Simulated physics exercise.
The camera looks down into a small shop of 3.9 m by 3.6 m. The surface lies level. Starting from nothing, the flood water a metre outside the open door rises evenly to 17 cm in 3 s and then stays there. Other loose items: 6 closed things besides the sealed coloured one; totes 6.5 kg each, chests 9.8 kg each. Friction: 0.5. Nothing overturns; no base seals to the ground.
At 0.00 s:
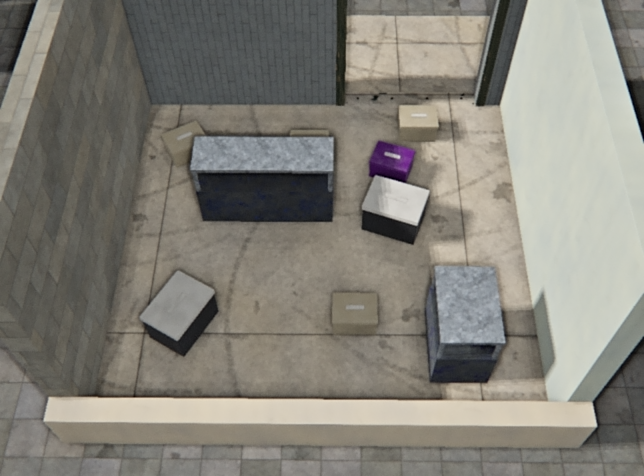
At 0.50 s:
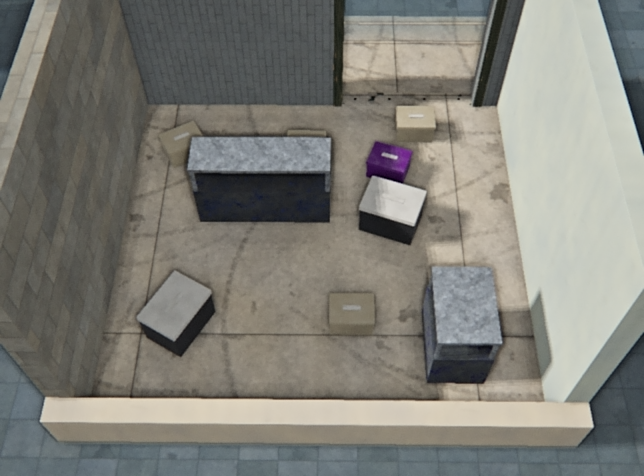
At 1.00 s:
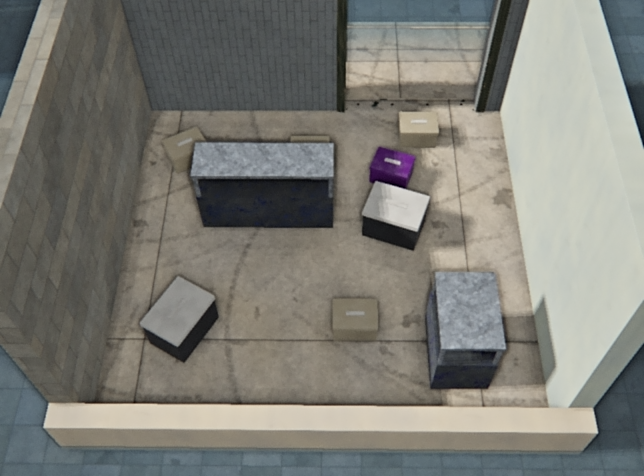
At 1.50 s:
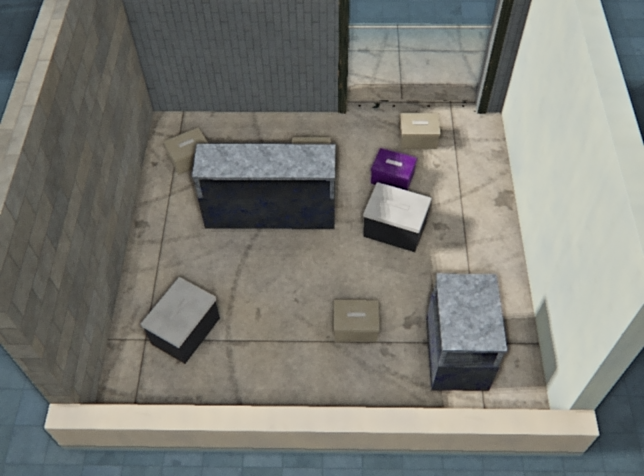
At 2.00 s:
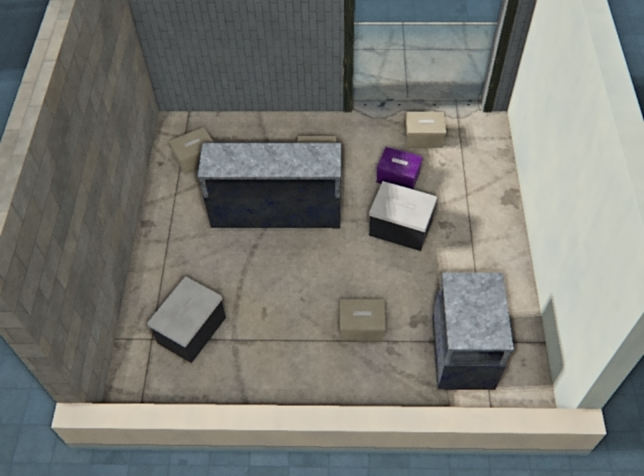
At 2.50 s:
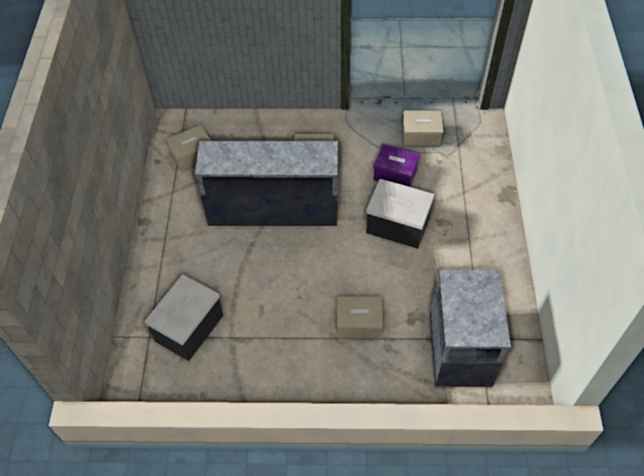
Small walled shop seen from above, water spreading outside and reaching in through the doorway while the purple tote and other boxes stay still.
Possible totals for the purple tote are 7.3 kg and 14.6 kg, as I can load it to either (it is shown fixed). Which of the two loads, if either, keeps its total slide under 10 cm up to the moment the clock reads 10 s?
Neither of them.
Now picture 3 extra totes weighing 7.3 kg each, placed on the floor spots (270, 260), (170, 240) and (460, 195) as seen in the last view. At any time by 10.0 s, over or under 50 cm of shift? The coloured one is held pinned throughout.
In turn: Within it, within it, beyond it.
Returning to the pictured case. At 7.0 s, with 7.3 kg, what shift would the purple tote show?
I'd put it at roughly 250 cm.
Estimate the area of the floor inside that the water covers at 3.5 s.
The covered patch comes to about 2.5 m2.
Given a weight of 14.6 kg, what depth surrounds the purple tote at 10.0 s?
About 9 cm.
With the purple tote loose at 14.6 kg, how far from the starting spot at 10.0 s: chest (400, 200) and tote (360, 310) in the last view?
In turn: 140 cm, 200 cm.
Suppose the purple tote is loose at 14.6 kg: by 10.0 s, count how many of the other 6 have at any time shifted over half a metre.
It adds up to 4.
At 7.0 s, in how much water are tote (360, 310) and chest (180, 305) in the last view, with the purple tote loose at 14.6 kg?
About 4 and 2 cm.
After 3.5 s the purple tote would be 25 cm from its start with 7.3 kg and 3 cm from its start with 14.6 kg; 6 cm of water round it then.
After 4.5 s the purple tote would be 47 cm from its start with 7.3 kg and 30 cm from its start with 14.6 kg; 7 cm of water round it then.
After 7.0 s the purple tote would be 227 cm from its start with 7.3 kg and 55 cm from its start with 14.6 kg; 9 cm of water round it then.
After 10.0 s the purple tote would be 248 cm from its start with 7.3 kg and 91 cm from its start with 14.6 kg; 9 cm of water round it then.
